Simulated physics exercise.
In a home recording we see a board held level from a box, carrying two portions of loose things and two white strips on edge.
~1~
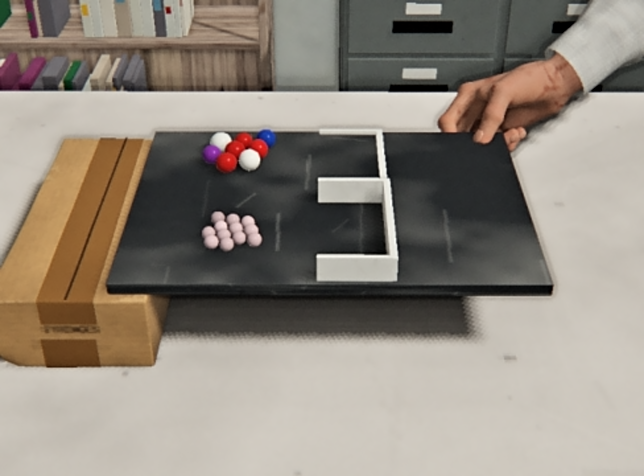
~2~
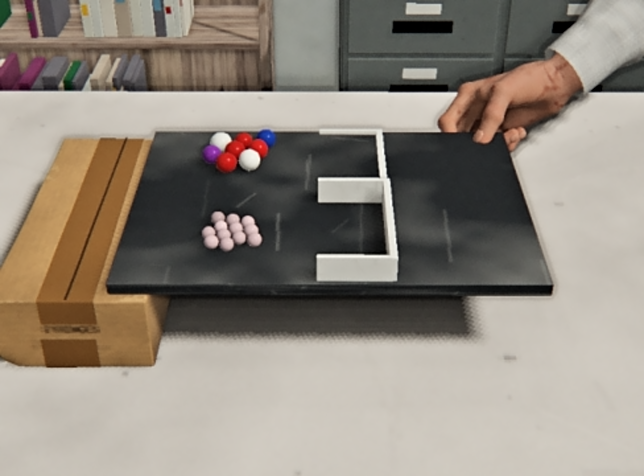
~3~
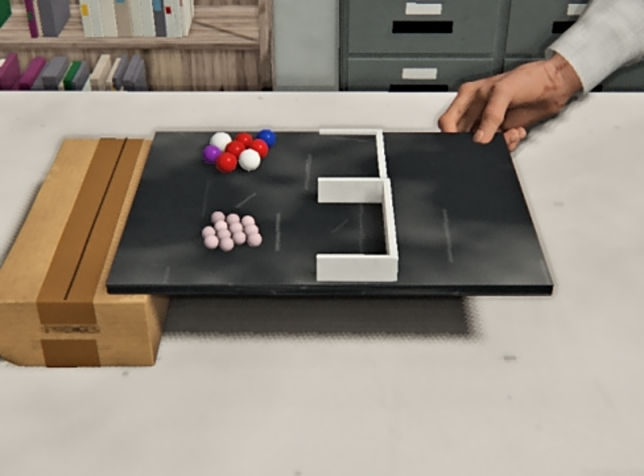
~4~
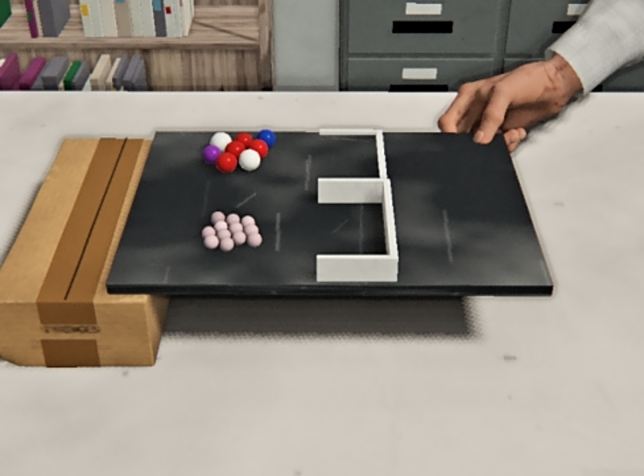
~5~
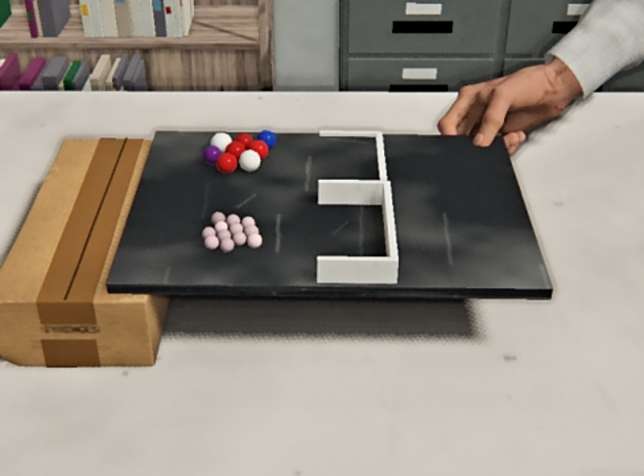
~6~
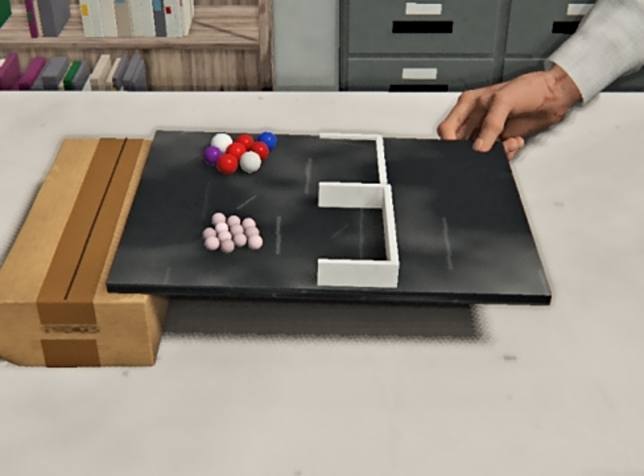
The video shows a dark board resting on a cardboard box at left, carrying pale pink beads, multicoloured balls and white strips, while a hand at right holds it level, then lowers that end slightly as the pieces stay put.
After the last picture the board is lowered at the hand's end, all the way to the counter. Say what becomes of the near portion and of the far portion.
Near portion: Held back; far portion: Past the bar.
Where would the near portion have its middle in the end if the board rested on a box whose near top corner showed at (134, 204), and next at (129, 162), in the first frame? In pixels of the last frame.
At about (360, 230), and at (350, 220).
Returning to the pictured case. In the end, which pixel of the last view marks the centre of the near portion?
I'd put the centre roughly at (375, 267).
Then, 0.24 s after the last picture, board sloping at 6°; near portion where it was; far portion on its way down.
Then, 0.55 s after the last picture, board sloping at 11°; near portion on its way down; far portion on its way down.
Then, 0.88 s after the last picture, board resting at 13°; near portion has reached its bar; far portion most past its bar.
By the end, board resting at 13°; near portion gathered behind its bar; far portion most past its bar.
